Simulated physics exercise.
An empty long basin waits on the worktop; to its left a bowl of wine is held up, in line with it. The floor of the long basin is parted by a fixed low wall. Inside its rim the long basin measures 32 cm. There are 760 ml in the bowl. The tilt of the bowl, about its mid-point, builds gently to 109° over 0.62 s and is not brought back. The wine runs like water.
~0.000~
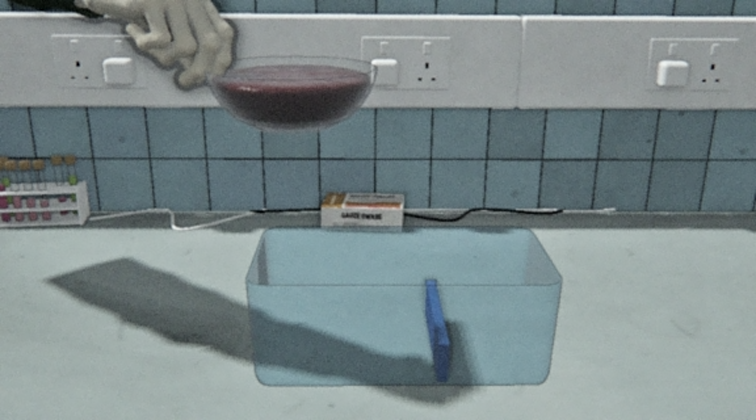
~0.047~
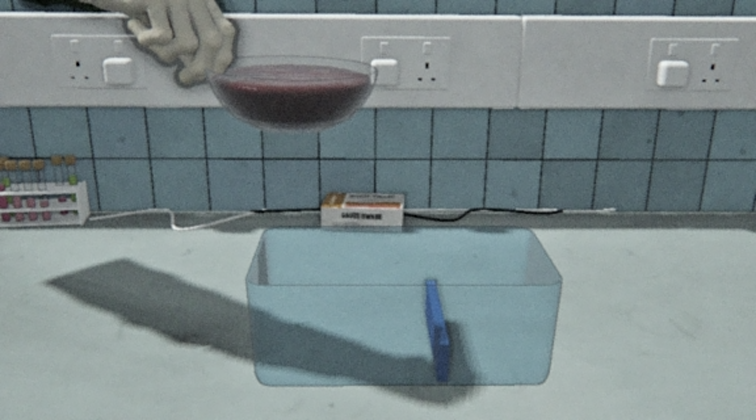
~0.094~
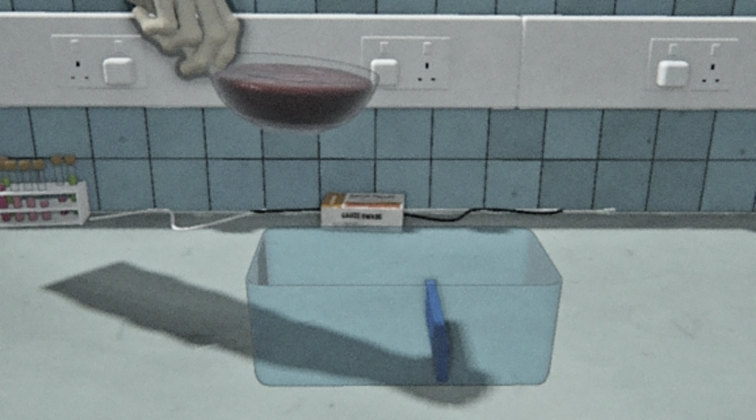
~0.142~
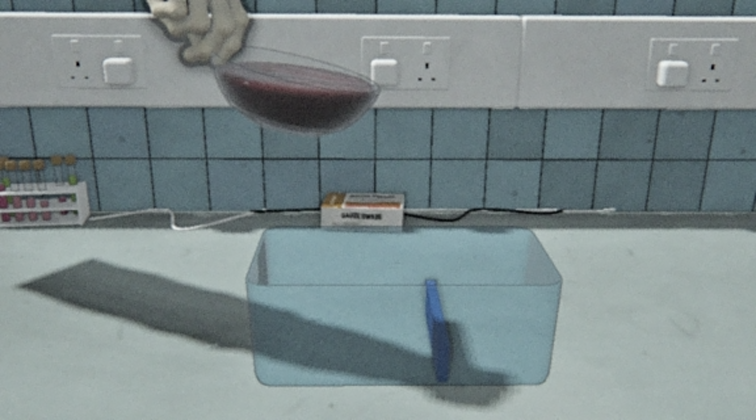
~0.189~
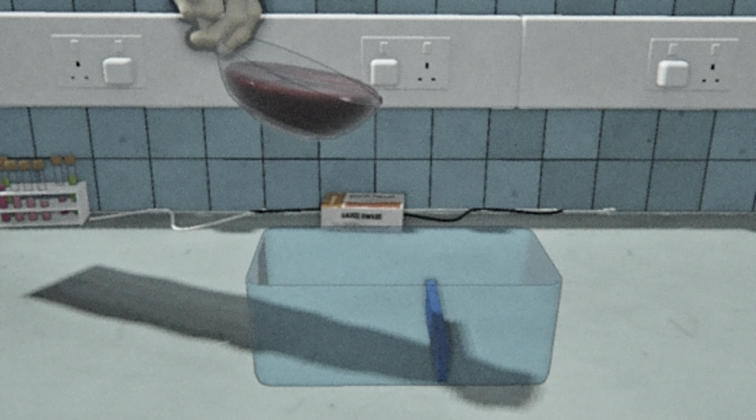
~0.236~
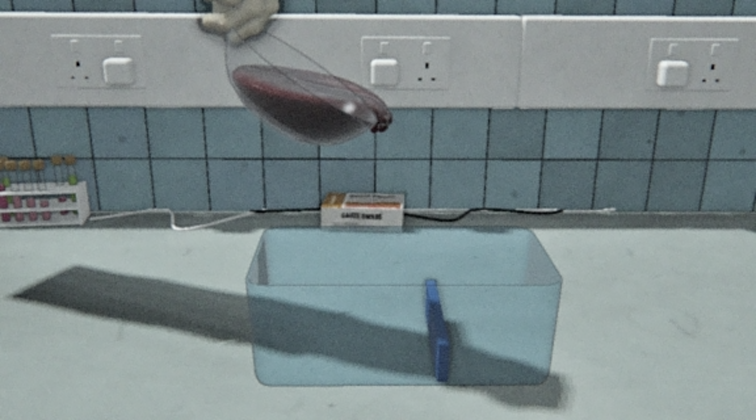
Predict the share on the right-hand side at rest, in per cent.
About 27 per cent.
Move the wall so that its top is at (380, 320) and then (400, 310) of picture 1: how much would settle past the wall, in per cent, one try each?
In turn about 75 and 70 per cent.
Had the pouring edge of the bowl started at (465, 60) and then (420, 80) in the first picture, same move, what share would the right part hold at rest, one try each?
In turn about 70 and 60 per cent.
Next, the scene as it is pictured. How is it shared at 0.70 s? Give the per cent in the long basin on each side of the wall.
Near 64 on the left, 28 on the right.
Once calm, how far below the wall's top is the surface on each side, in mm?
Some 32 mm on the left and 36 mm on the right.
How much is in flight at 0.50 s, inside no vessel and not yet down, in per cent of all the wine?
Near 38 in a hundred.
Then, 0.50 s in, the tilt is 99° and 1 per cent is still to pour, 35 is left of the wall and 26 right of it.
Then, 0.70 s in, the tilt is 109° and 0 per cent is still to pour, 63 is left of the wall and 27 right of it.
Then, 0.90 s in, the tilt is 109° and 0 per cent is still to pour, 64 is left of the wall and 27 right of it.
Then, 1.12 s in, the tilt is 109° and 0 per cent is still to pour, 65 is left of the wall and 27 right of it.
Finally, 65 per cent lies left of the wall, 27 right of it and 8 outside.
